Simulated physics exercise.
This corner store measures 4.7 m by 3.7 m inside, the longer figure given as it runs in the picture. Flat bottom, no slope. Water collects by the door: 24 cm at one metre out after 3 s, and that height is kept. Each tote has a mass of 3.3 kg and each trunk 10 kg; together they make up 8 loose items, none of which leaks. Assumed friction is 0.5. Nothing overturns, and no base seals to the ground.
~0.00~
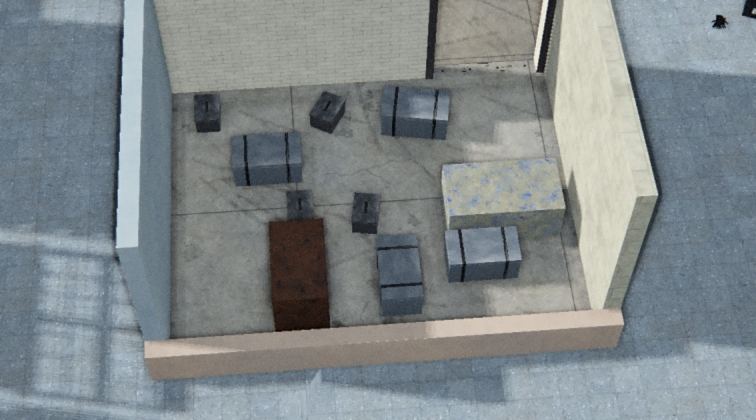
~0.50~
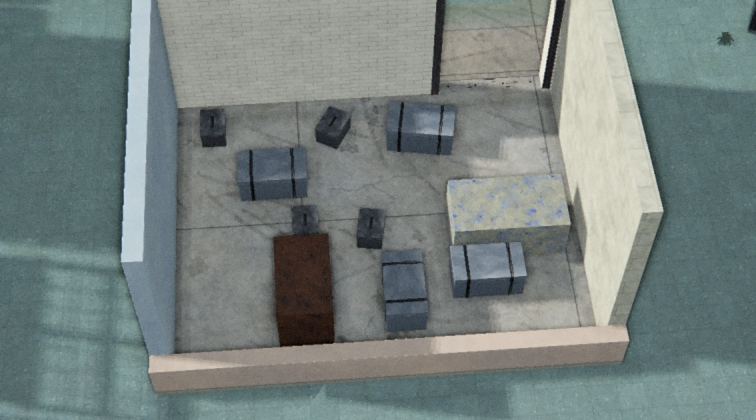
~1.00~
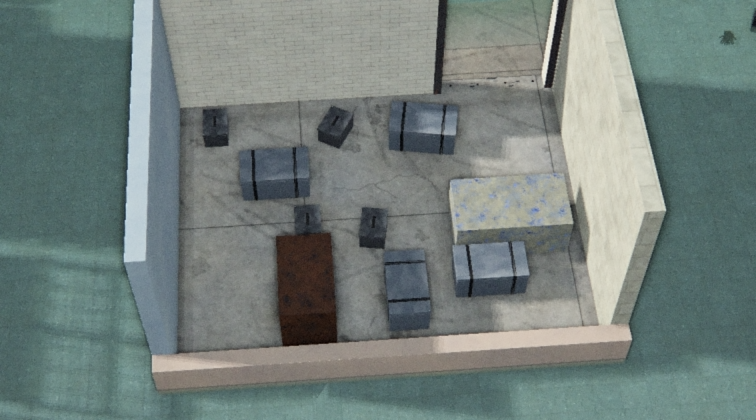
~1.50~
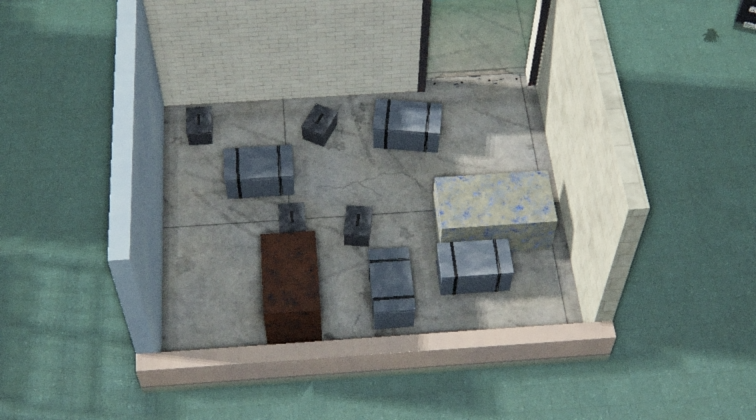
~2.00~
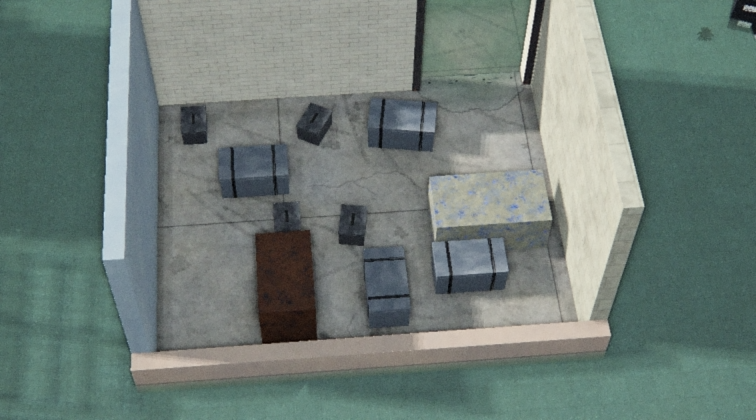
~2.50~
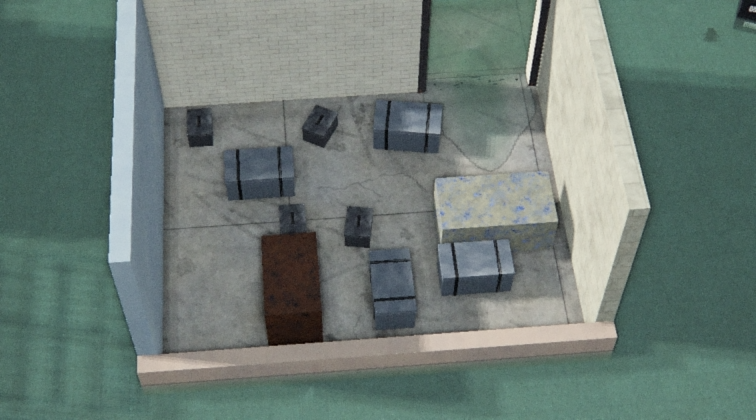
In this clip, seen from above, an open-topped room holds scattered boxes and blocks that stay in place while the surrounding ground turns from grey to green, the view shifts slightly, and a shallow greenish sheet spreads in through the doorway.
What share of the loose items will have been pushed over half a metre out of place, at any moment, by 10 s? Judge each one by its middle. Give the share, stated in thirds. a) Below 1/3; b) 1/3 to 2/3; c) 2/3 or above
b.
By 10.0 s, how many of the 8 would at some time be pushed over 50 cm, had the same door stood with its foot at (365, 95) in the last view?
So the tally would be 8.
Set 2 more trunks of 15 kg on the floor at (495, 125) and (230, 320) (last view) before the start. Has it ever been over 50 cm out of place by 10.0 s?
First one exceeds it, second one stays within it.
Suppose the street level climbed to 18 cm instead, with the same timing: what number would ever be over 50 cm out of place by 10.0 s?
So the tally would be 5.
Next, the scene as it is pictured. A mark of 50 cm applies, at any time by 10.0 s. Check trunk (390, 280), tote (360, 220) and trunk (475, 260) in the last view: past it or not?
Order as asked - a smaller shift, a bigger shift, a smaller shift.
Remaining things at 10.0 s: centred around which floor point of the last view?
Around (288, 217).
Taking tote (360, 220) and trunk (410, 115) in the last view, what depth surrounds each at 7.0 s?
Depth approx. 8 cm / 3 cm.
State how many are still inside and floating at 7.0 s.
By my count, 3.
After 3.5 s 0 of 8 are over 50 cm from their spots; 0 afloat.
After 4.5 s 1 of 8 are over 50 cm from their spots; 0 afloat.
After 7.0 s 3 of 8 are over 50 cm from their spots; 3 afloat.
After 10.0 s 4 of 8 are over 50 cm from their spots, and 5 have been at some point; 8 afloat.
